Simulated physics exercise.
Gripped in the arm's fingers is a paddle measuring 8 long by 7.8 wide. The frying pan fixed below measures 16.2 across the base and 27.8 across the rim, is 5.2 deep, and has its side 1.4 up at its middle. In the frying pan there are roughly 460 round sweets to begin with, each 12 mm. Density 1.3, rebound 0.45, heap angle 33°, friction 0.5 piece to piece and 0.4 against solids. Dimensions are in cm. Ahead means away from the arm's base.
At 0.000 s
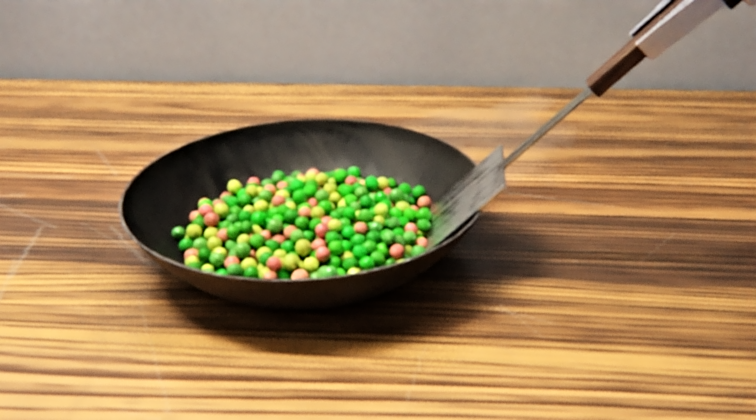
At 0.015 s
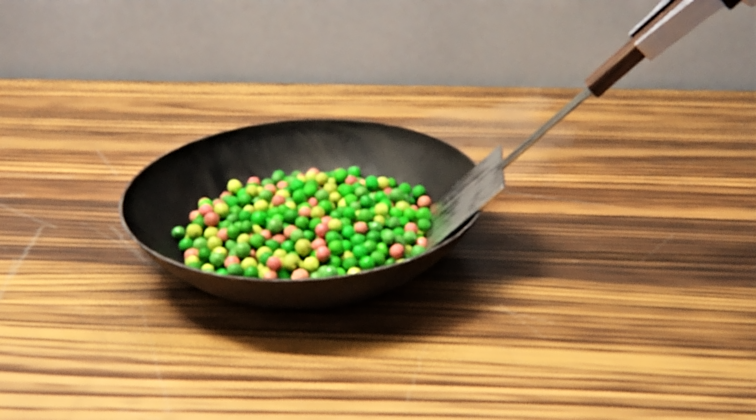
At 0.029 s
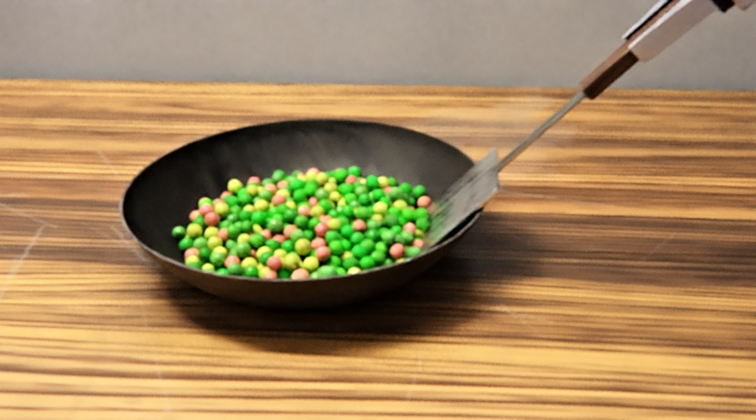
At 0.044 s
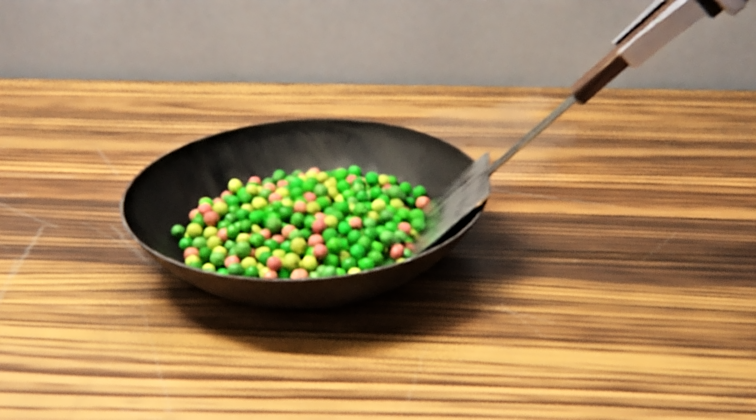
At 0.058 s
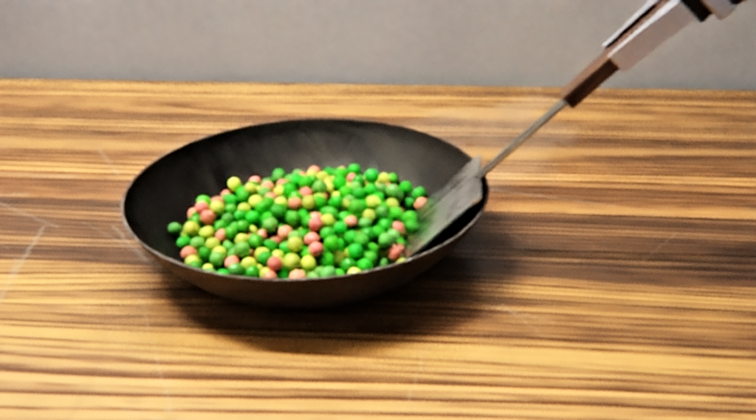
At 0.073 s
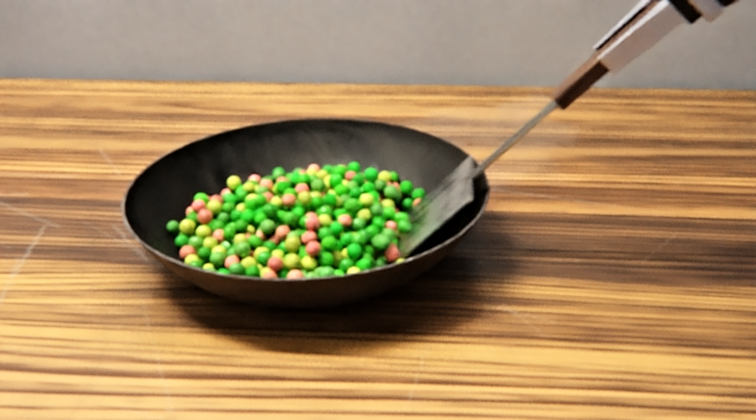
A robot arm's paddle slid down and left into a black frying pan on a striped wooden table, nudging the heap of green, yellow and pink round sweets slightly to the left.
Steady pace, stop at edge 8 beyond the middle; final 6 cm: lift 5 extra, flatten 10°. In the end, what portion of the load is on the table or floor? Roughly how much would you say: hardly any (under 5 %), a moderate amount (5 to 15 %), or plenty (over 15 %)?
I'd say hardly any.
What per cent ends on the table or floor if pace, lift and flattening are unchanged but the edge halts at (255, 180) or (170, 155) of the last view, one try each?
About 0 and 15 per cent.
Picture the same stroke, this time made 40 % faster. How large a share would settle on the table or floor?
About 10 in a hundred.
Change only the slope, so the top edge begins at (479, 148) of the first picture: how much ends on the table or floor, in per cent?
About 0%.
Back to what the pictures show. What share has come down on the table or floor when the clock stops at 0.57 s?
It comes to some 2 in a hundred.
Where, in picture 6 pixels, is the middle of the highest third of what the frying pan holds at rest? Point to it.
Around (207, 204).
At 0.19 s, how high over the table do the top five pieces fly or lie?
4 cm.
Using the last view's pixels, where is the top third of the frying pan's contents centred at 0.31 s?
Around (242, 200).
By 0.19 s, sloping 46°, highest piece 4 above the table; 463 in the frying pan.
By 0.31 s, sloping 42°, highest piece 7 above the table; 463 in the frying pan.
By 0.57 s, sloping 36°, highest piece 6 above the table; 452 in the frying pan, 6 on the table or floor, 5 on the blade or in flight.
By 1.62 s, sloping 36°, highest piece 5 above the table; 452 in the frying pan, 11 on the table or floor.
Final count, 452 in the frying pan, 11 on the table or floor. That is 2 % on the table or floor.
